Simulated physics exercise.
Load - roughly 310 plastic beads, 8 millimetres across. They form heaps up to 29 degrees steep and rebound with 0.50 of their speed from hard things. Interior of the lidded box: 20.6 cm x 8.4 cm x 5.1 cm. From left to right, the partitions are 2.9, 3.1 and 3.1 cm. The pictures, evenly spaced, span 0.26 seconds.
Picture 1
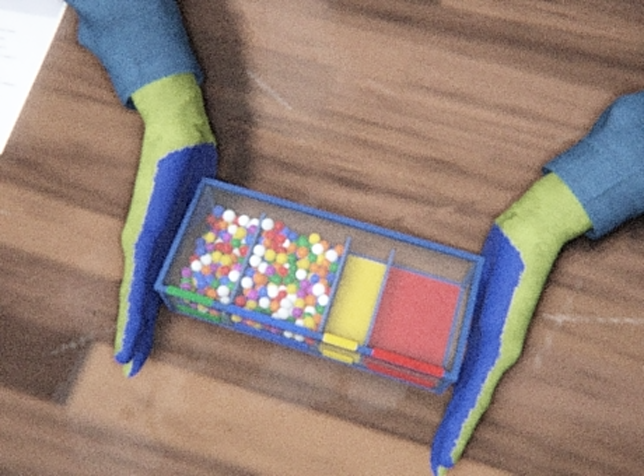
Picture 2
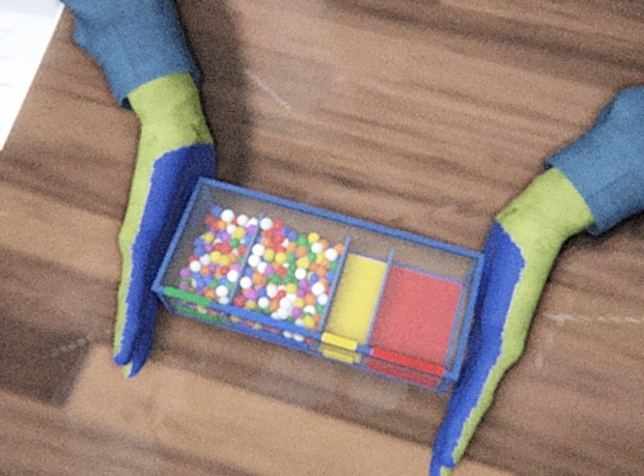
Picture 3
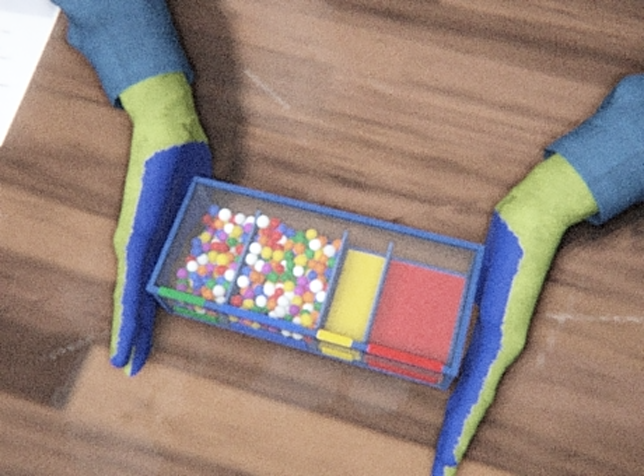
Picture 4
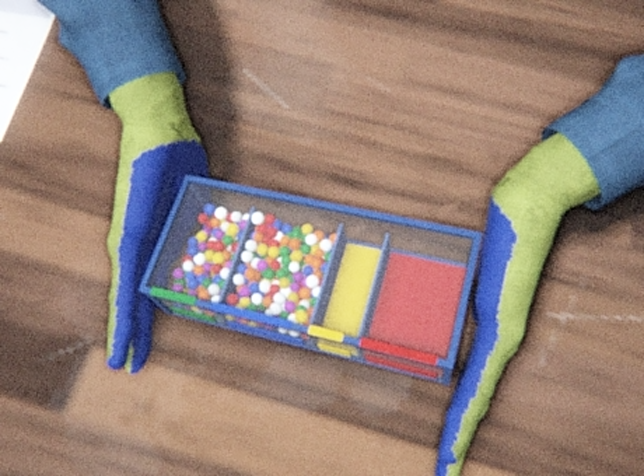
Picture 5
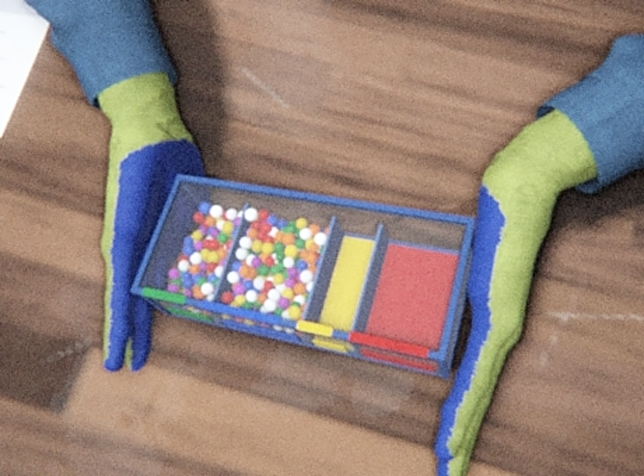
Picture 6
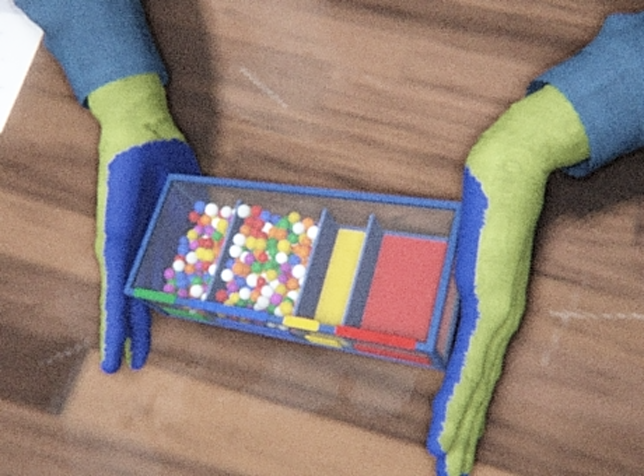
In this clip, two hands painted green and blue hold a clear, blue-edged box of multicoloured beads with yellow and red sections between their palms, then gradually tilt it so its left front corner is lowest while shifting it slightly left.
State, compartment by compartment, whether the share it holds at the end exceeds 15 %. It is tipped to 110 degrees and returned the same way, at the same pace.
Red: Does not exceed; blue: Exceeds; green: Exceeds; yellow: Does not exceed.
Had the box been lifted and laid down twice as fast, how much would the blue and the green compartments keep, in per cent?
Result: Blue = 30 %; green = 70 %.
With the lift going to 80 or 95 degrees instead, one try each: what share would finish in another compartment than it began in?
Some 25 and some 35 per cent, respectively.
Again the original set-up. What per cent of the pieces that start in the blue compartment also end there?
Something like 40 per cent.
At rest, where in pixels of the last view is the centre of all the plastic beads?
Approximately (219, 271) in the last picture.
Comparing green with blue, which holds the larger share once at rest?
Green.
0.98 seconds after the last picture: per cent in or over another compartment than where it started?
30 %.
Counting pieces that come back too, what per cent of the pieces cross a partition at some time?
Something like 40 per cent of the pieces.
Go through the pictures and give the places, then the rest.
The first frame shows box tilt 0 degrees, front corners at (162, 286) and (451, 374); blue 60 %, green 40 %.
The second frame shows box tilt 1 degrees, front corners at (160, 286) and (452, 373).
The third frame shows box tilt 5 degrees, front corners at (154, 287) and (451, 369), lowest corner left front.
The fourth frame shows box tilt 10 degrees, front corners at (147, 288) and (447, 361), lowest corner left front.
The fifth frame shows box tilt 15 degrees, front corners at (139, 288) and (439, 353), lowest corner left front.
The sixth frame shows box tilt 20 degrees, front corners at (132, 289) and (427, 345), lowest corner left front; blue 60 %, green 40 %.
Then, 0.98 s after the last picture, tilt 110 degrees; blue 30 %, green 70 %.
Then, 1.63 s after the last picture, tilt 48 degrees; blue 25 %, green 75 %.
Then, 2.32 s after the last picture, tilt 0 degrees; blue 25 %, green 75 %.
In the end, red 0 %, blue 25 %, green 75 %, yellow 0 %.
